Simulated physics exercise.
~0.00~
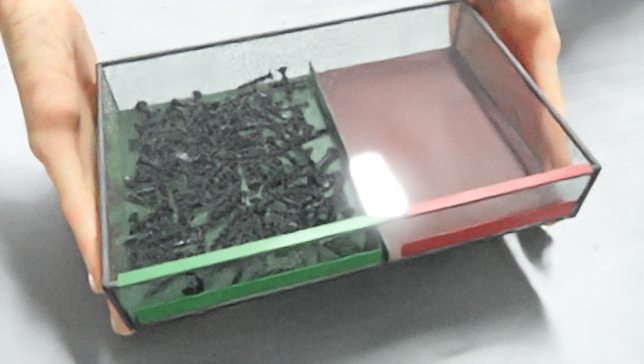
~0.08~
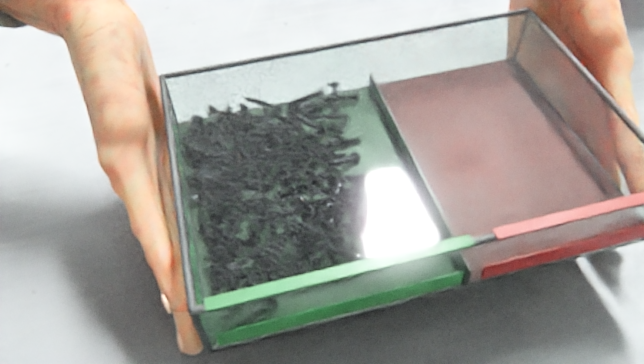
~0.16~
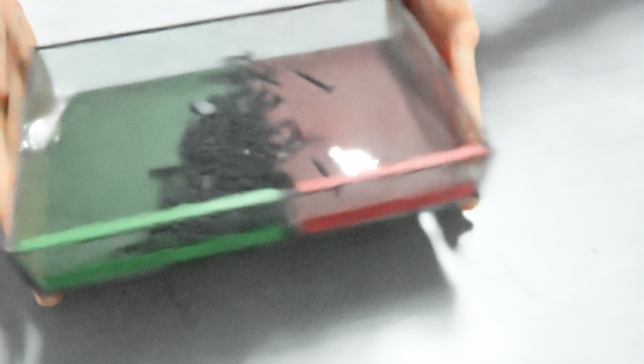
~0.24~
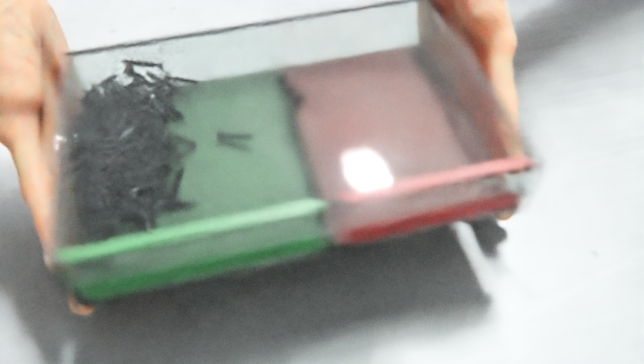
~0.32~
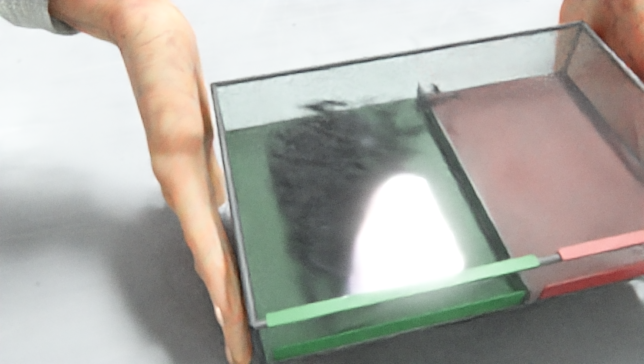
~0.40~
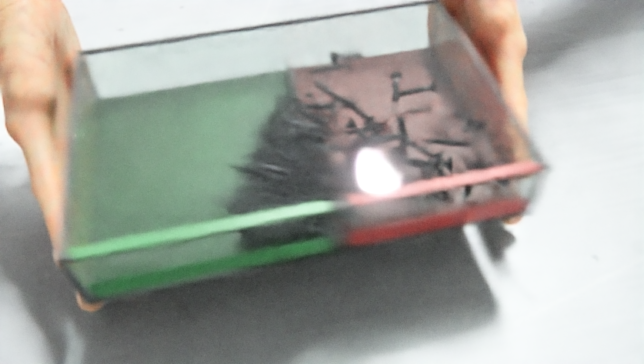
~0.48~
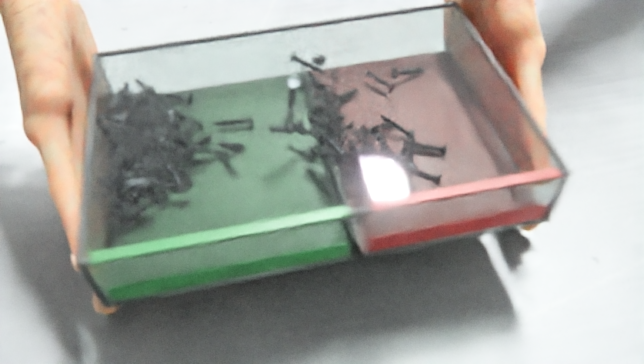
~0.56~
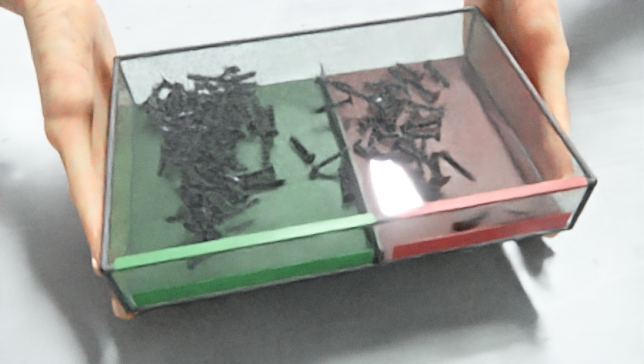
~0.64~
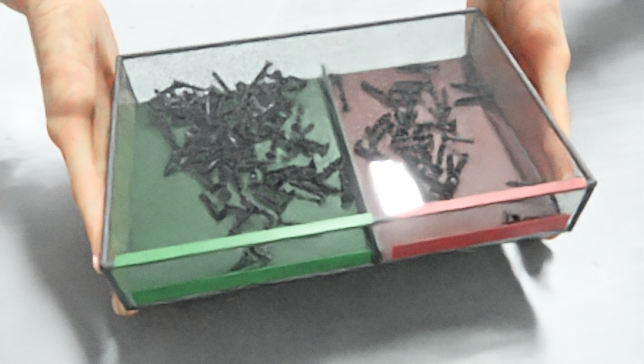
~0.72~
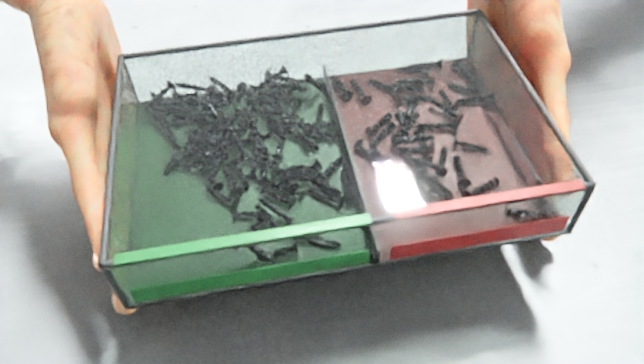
Black screws sliding about in a clear box as two hands shake it, some crossing into red, most settling on green.
